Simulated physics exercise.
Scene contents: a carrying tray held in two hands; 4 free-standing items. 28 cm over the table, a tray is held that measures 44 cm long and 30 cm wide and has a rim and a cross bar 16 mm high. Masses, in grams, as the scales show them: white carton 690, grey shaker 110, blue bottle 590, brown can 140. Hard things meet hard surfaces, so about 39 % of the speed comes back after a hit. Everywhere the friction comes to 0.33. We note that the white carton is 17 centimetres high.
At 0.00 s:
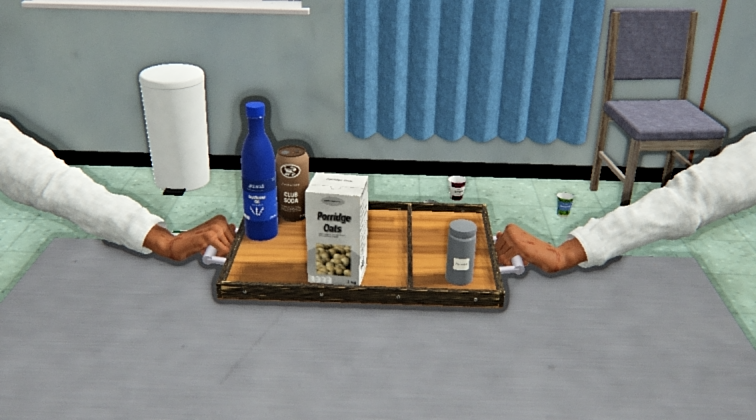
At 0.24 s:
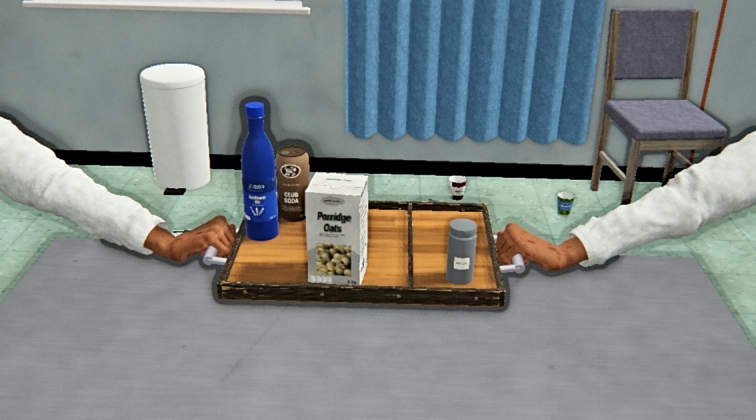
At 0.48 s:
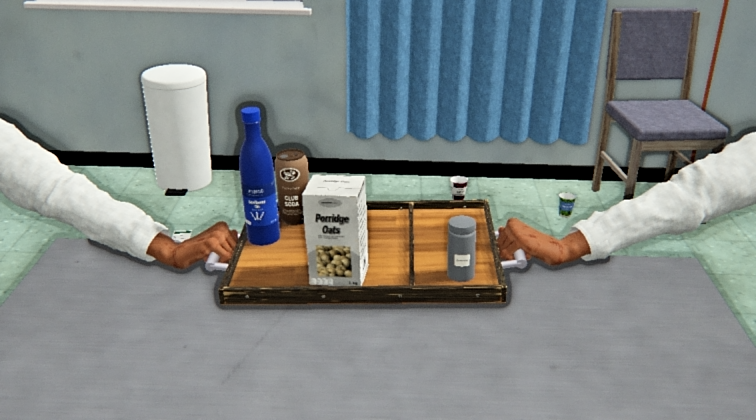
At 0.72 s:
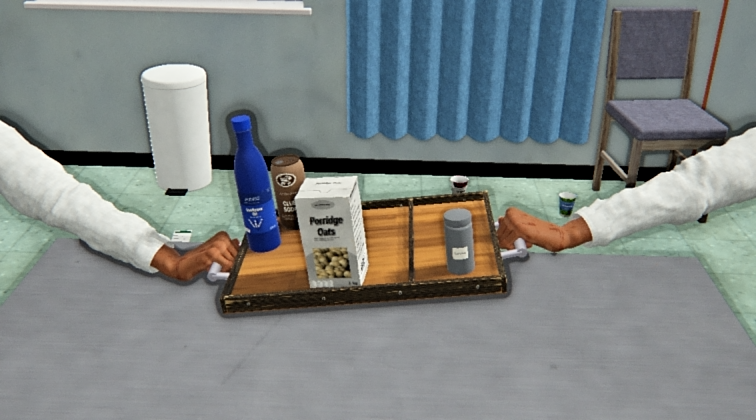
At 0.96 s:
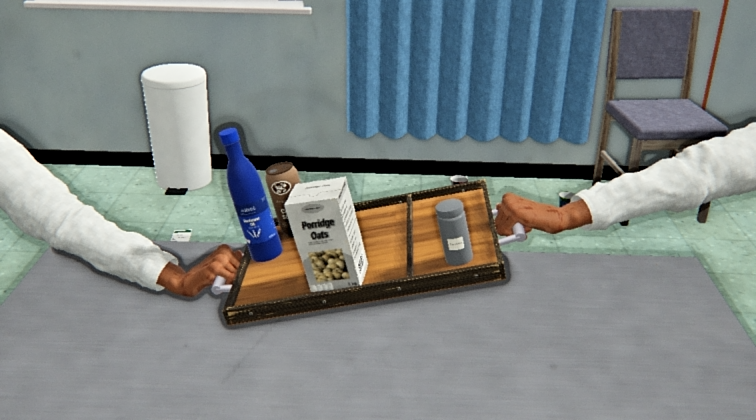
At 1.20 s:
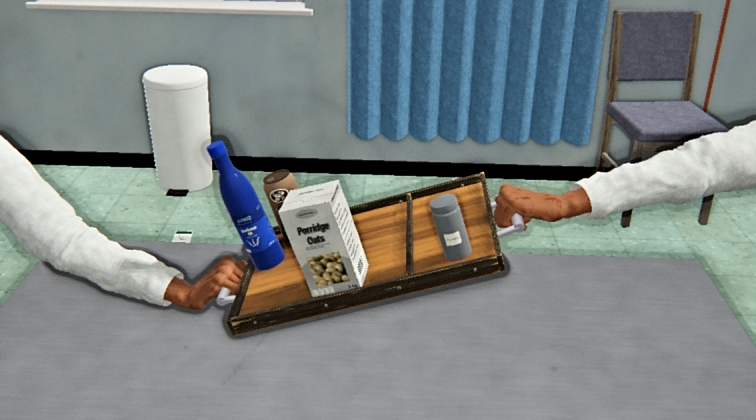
In a green-floored room, two hands holding a wooden tray level, then tilting it left edge down, the items on it leaning left.
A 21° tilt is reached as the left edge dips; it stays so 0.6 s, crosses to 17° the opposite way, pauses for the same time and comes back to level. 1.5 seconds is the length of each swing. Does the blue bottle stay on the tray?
No.
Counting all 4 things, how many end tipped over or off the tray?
My answer is 4.
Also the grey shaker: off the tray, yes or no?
Grey shaker: Stays in bounds.
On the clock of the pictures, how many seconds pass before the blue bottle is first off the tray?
Answer: About 1.4 s.
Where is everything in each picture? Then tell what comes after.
The first picture shows tray level; blue bottle (259, 172); white carton (338, 230).
The second picture shows tray level; brown can (293, 184); white carton (338, 229).
The third picture shows tilt 3°, left edge down; grey shaker (461, 249); brown can (293, 188).
The fourth picture shows tilt 7°, left edge down; white carton (334, 233); grey shaker (459, 241).
The fifth picture shows tilt 13°, left edge down; brown can (289, 200); white carton (328, 235).
The sixth picture shows tilt 18°, left edge down; blue bottle (243, 205); grey shaker (451, 228).
Around 2.10 s, tilt 21°, left edge down; blue bottle now off the tray; grey shaker tipped 64° against what carries it; brown can tipped 39° against what carries it.
Around 2.70 s, tilt 13°, left edge down; white carton and brown can now off the tray; grey shaker on its side.
Around 3.40 s, tilt 14°, right edge down; grey shaker on its side.
Finally (6.2 s), off the tray, white carton, blue bottle and brown can; on their side or leaning hard on the tray, grey shaker. Final places as that camera would see them, blue bottle near (279, 352).
